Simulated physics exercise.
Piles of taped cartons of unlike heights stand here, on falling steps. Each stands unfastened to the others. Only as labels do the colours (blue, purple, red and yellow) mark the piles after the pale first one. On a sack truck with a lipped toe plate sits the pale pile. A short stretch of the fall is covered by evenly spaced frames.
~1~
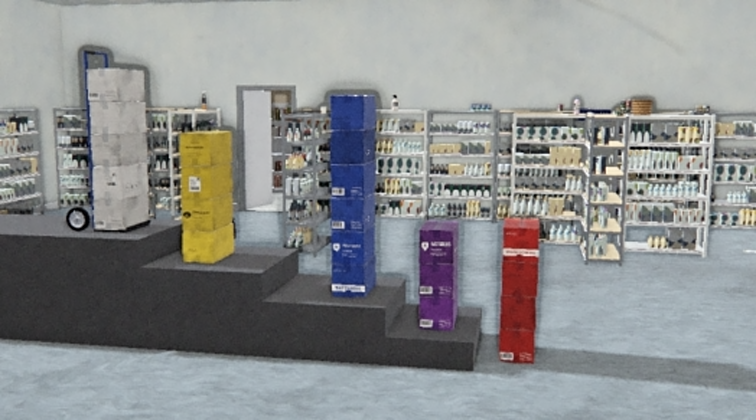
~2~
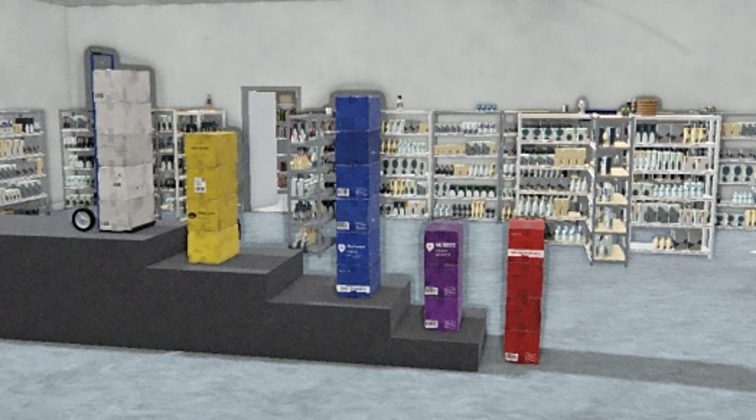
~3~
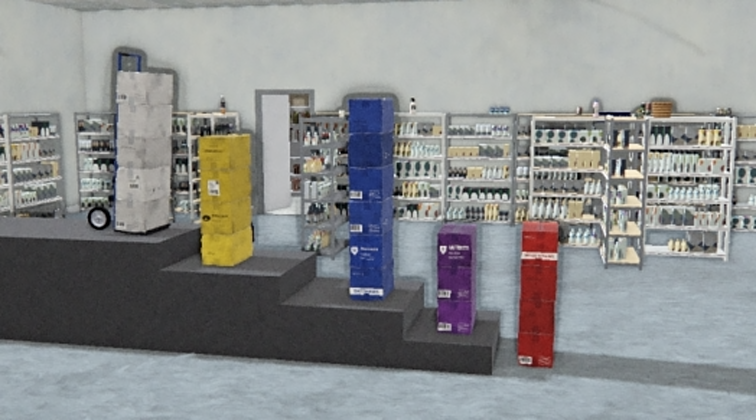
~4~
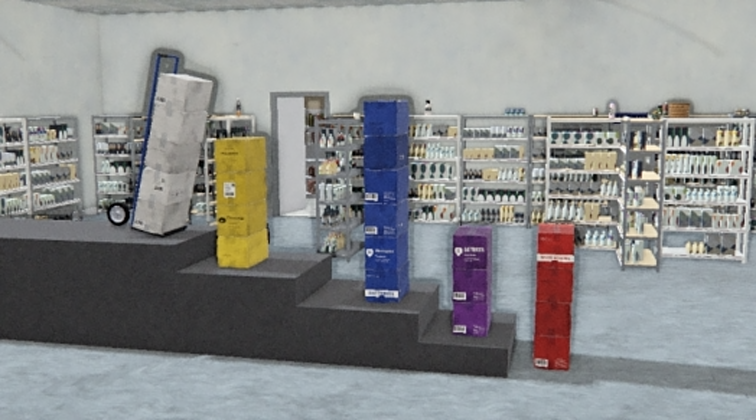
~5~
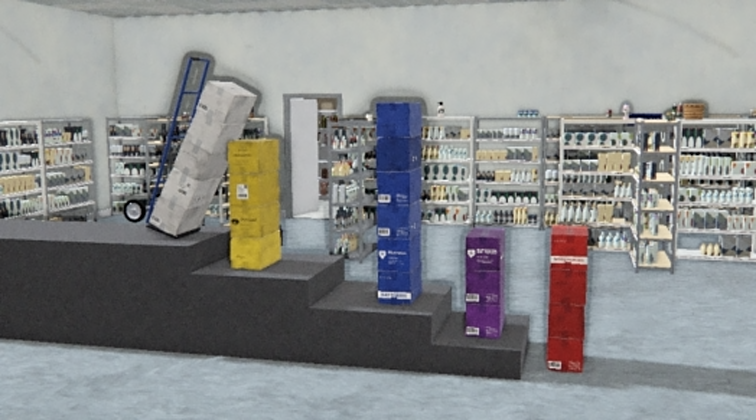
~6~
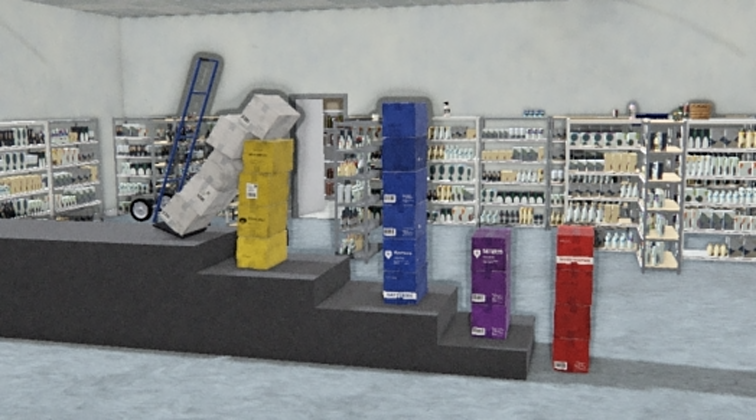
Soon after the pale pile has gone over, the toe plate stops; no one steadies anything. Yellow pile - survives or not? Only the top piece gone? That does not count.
Not.
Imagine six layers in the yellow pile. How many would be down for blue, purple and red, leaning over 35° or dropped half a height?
The numbers come out as blue 6, purple 2 and red 3.
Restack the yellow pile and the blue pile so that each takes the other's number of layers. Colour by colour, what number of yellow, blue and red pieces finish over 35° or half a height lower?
It works out to yellow 5, then blue 3, then red 4.
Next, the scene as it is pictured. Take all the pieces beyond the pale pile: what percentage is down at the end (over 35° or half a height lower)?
Some 75 in a hundred of them.
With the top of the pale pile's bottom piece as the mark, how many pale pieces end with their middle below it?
The count is 5.
Shortly afterwards, 5 of the pale pile down; 3 of the 4 yellow cartons down (3 of 17 in all colours); top yellow carton tilted well over, about its own height lower; top blue carton a little from its place.
Next, 5 of the pale pile down; 3 of the 4 yellow cartons down (9 of 17 in all colours); top yellow carton tilted well over, some three heights lower; top blue carton on its side.
In the end, 5 of the pale pile down; 3 of the 4 yellow cartons down (13 of 17 in all colours); top yellow carton tilted well over, some three heights lower; top blue carton on its side. From the last view, middles, top yellow carton near (389, 261).
